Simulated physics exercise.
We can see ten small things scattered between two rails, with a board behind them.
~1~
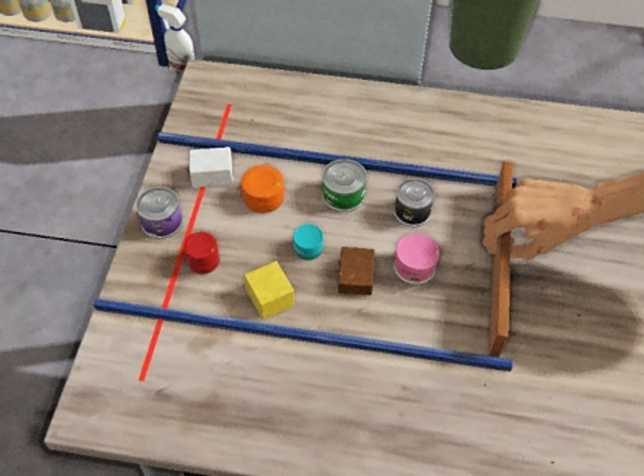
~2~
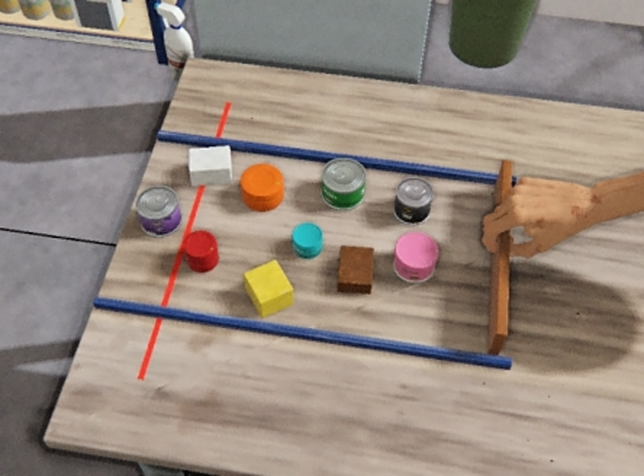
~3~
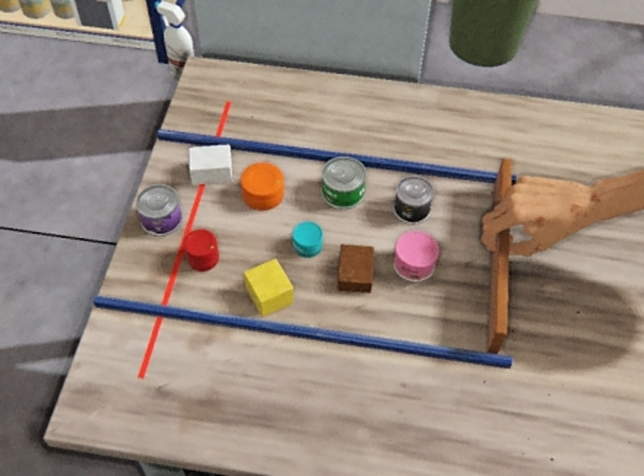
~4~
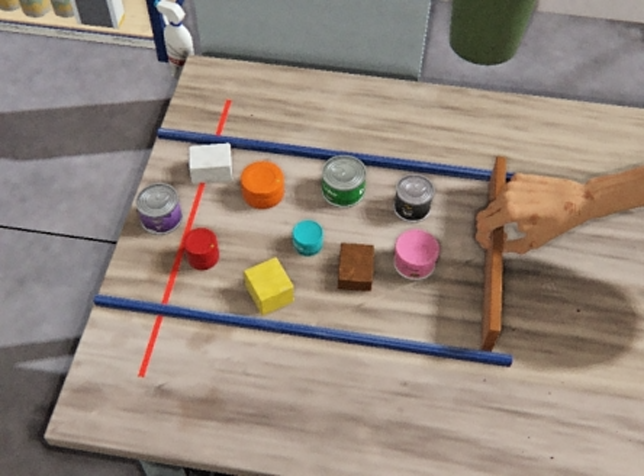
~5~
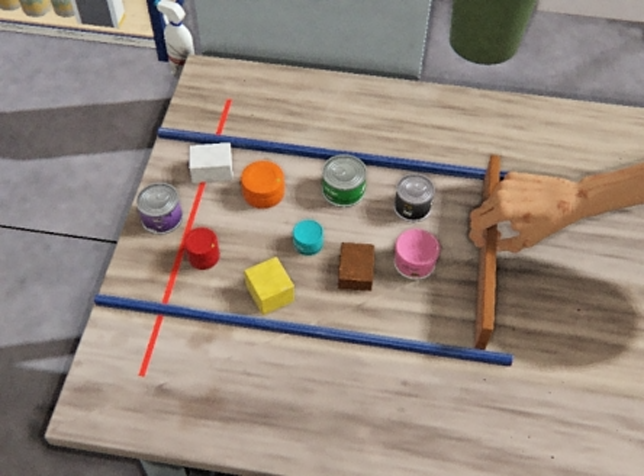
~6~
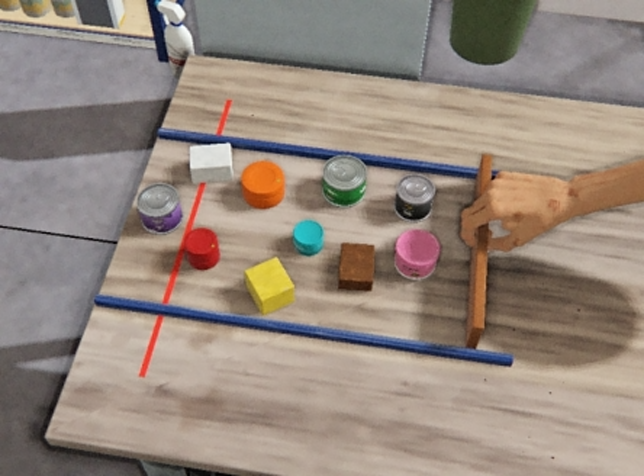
A hand held a wooden board upright at the right end of two blue rails, then slid it slightly left toward the scattered tins, lids and blocks, which all stayed still.
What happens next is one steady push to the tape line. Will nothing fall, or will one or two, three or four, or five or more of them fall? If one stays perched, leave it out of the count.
A couple at most slip off, not zero.
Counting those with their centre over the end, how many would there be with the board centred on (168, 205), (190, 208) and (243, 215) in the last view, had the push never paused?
5, 1 and 0.
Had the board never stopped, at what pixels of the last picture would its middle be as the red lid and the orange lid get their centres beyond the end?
Its middle is about (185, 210) and about (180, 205).
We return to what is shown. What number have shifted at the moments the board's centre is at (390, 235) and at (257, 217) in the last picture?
Answer - first 4, then 9.
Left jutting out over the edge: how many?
The figure is 4.
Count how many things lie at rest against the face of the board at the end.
I count 5 of them.
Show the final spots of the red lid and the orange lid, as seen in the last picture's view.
The first ends close to (117, 248), the second close to (144, 195).
Early on, none off yet; purple tin at rest near (160, 209); white block at rest near (211, 163); red lid at rest near (202, 249).
A while later, none off yet; purple tin at rest near (160, 209); white block moving near (205, 163); red lid at rest near (202, 249).
Finally, the number that fall off is one or two; lost, purple tin.
